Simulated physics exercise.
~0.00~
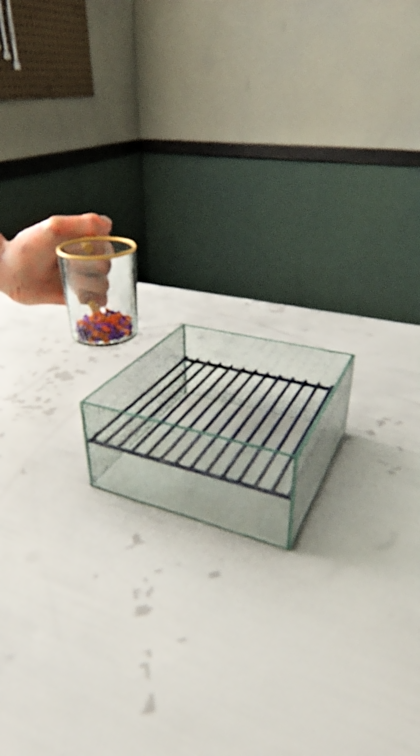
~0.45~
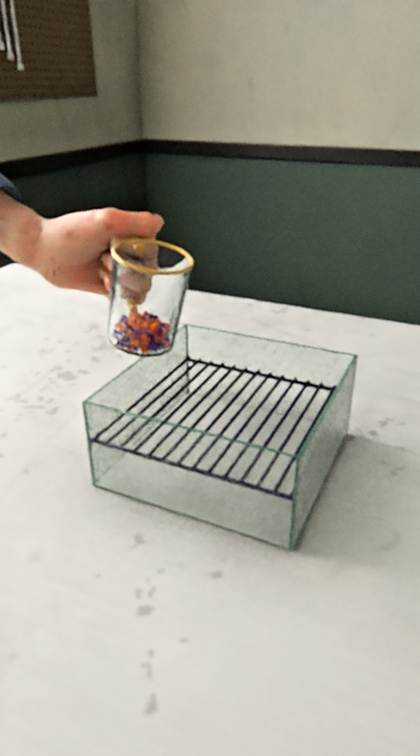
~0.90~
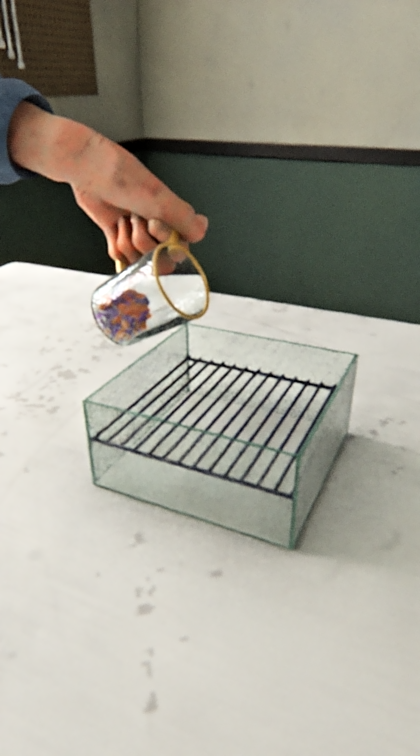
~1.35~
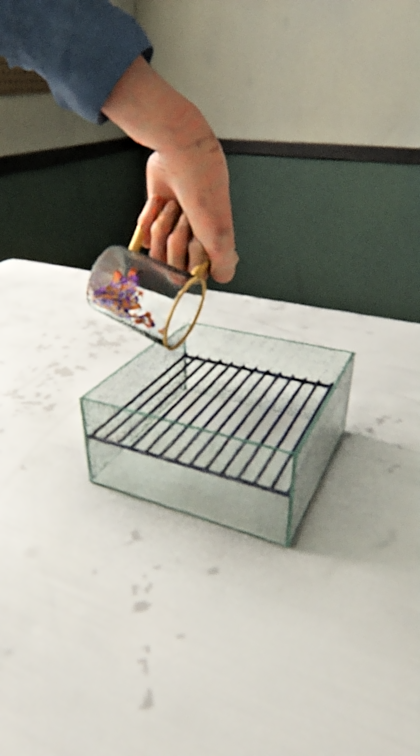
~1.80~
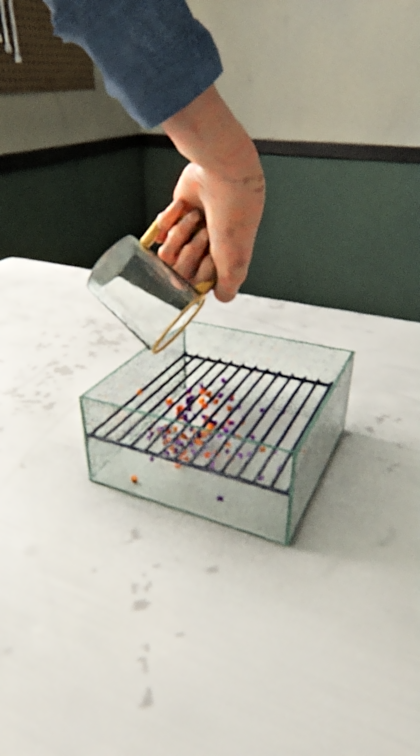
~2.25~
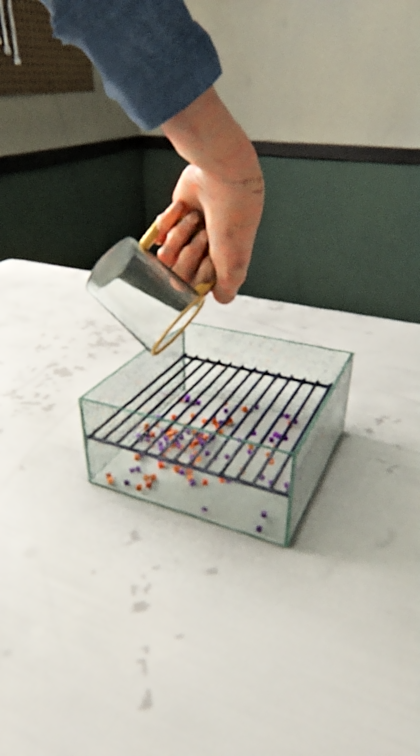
A hand holds a clear, gold-rimmed cup of mixed purple and orange pieces at the left, above a pale speckled table seen from slightly above by a gently swaying camera. In front of it sits a clear box with a black wire rack across it, with a cream and dark green wall behind. The hand carries the cup right, over the box, and tips it until the rim points downward. The pieces slide toward the rim, then spill out over the rack and drop through its gaps. Purple and orange pieces alike end scattered below the rack, while the hand holds the emptied cup tilted above.
